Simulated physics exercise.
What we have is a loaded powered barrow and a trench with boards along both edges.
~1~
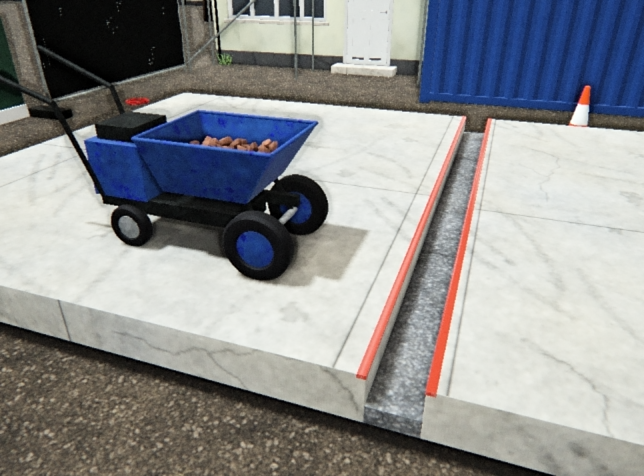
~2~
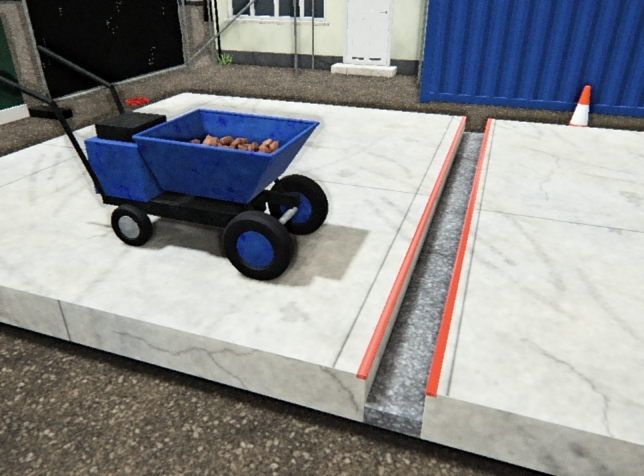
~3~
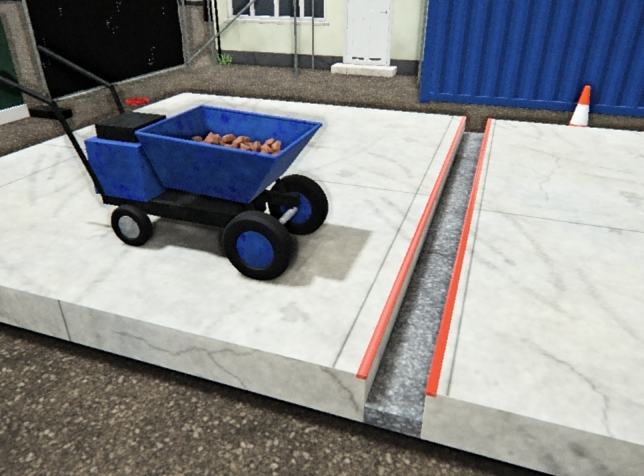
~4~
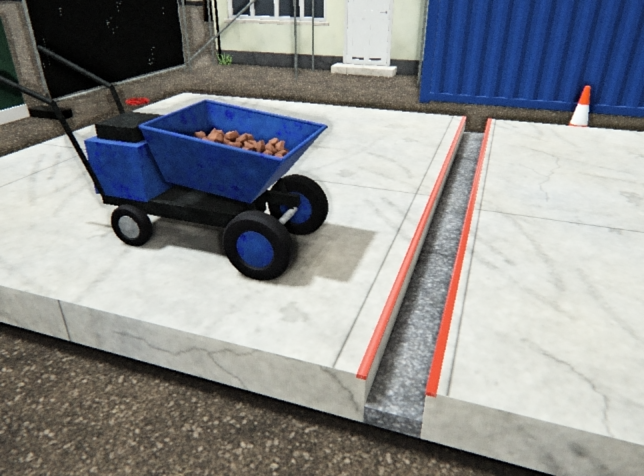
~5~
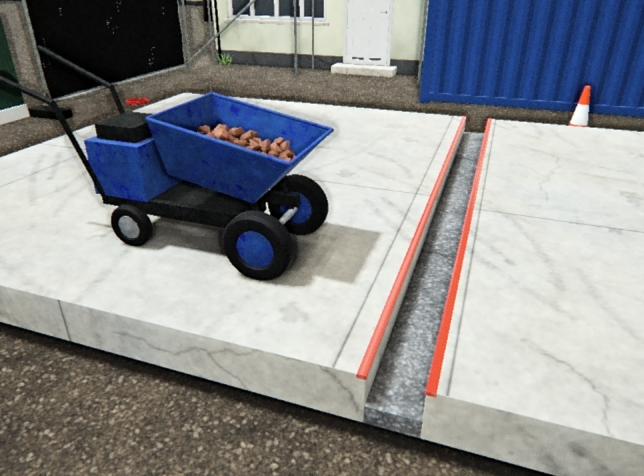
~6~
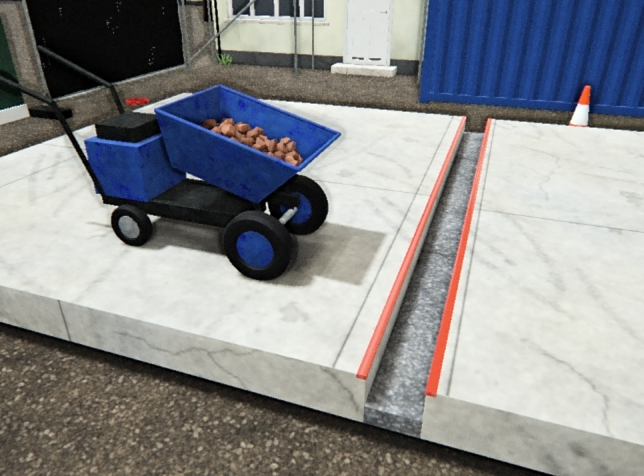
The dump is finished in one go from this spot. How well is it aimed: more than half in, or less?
It catches over half.
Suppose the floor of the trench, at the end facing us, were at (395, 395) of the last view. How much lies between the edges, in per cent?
Near 50 %.
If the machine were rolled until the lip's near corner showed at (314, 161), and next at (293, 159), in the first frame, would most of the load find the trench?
In turn: Most of it; more than half.
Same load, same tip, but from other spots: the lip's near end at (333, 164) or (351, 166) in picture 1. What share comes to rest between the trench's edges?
In turn 60 and 30 in a hundred.
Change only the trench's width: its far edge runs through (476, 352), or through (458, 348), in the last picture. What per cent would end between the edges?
About 60 and 60 per cent.
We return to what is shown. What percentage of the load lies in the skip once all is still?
Roughly 0 in a hundred.
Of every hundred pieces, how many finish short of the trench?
Some 35 per cent.
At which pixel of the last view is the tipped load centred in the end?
At about (413, 289).
Just after the last frame, skip tipped steeply; every one in the skip.
A moment on, skip tipped right over; almost all in the skip; about a tenth short of the trench; just a few falling.
Further on, skip tipped right over; about a tenth in the skip; roughly a third short of the trench; roughly half in or heaped over the trench; just a few beyond it.
When it is over, skip tipped right over; just a few in the skip; roughly a third short of the trench; roughly two thirds in or heaped over the trench; just a few beyond it.
